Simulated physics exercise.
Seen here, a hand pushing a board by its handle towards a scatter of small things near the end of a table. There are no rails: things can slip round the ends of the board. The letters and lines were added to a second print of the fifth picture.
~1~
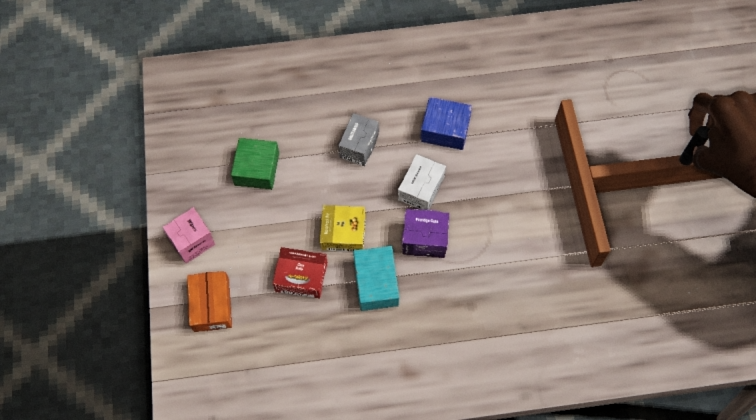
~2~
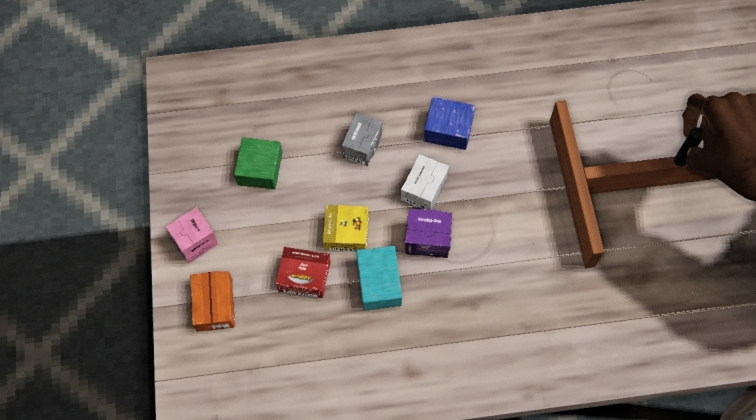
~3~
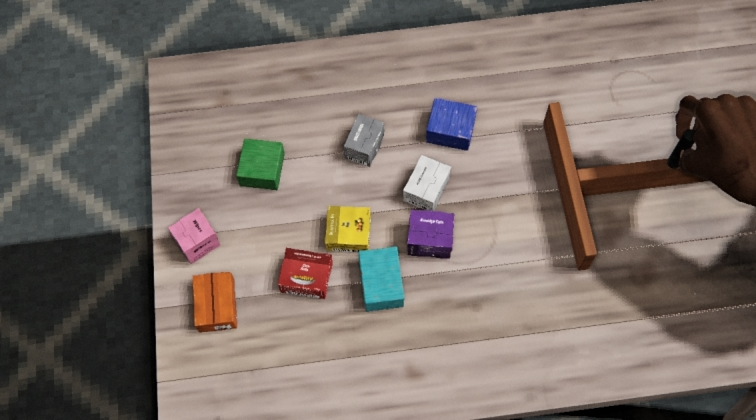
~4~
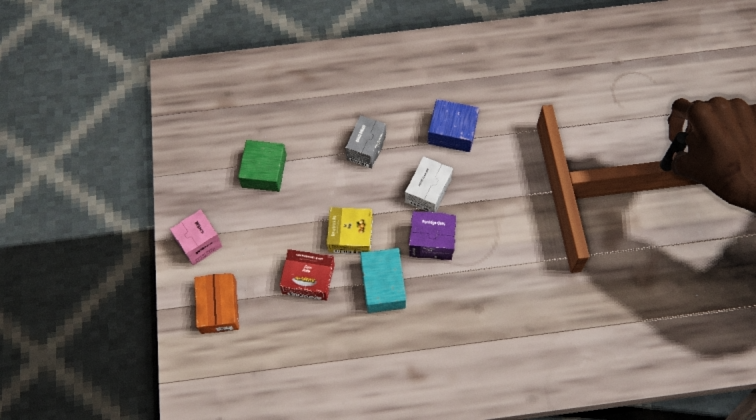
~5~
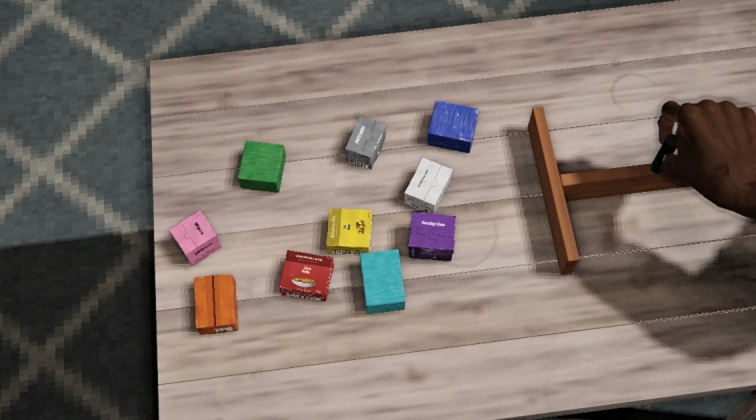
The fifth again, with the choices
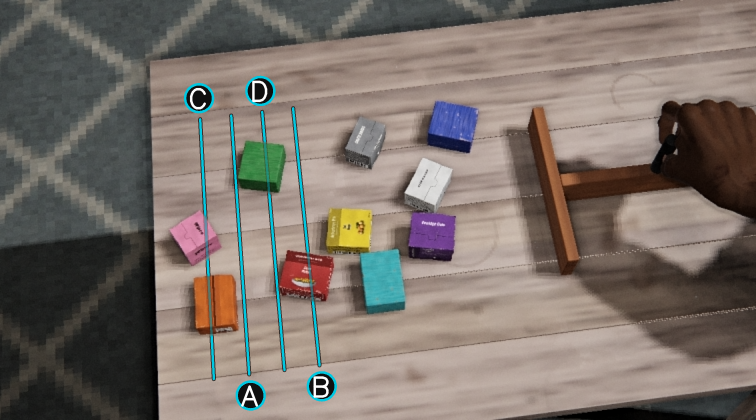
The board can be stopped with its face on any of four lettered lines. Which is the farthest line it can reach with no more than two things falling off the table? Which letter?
The farthest such stop is A.
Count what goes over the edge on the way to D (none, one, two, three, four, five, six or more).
In all, none.
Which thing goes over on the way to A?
The pink box.
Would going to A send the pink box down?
Yes.
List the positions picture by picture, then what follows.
The first frame shows white packet (422, 183); red packet (301, 273); yellow packet (343, 228).
The second frame shows board (579, 174); grey box (362, 140).
The third frame shows board (573, 176); turquoise block (381, 279).
The fourth frame shows board (565, 178); orange box (217, 303).
The fifth frame shows board (555, 181); blue block (453, 127); white packet (428, 187); red packet (307, 276).
On the marked copy, A at (240, 237); B at (305, 229); C at (207, 241); D at (273, 233).
Taking A. A third of the way, board (442, 194); blue block (404, 123); purple packet (418, 243).
Two thirds of the way, board (327, 208); orange box (208, 308); red packet (252, 279).
When it is over, board (239, 219); pink box over the edge; red packet (168, 285); one fallen.
As for the rest, B is within the limit but short; C drops three; D is within the limit but short.
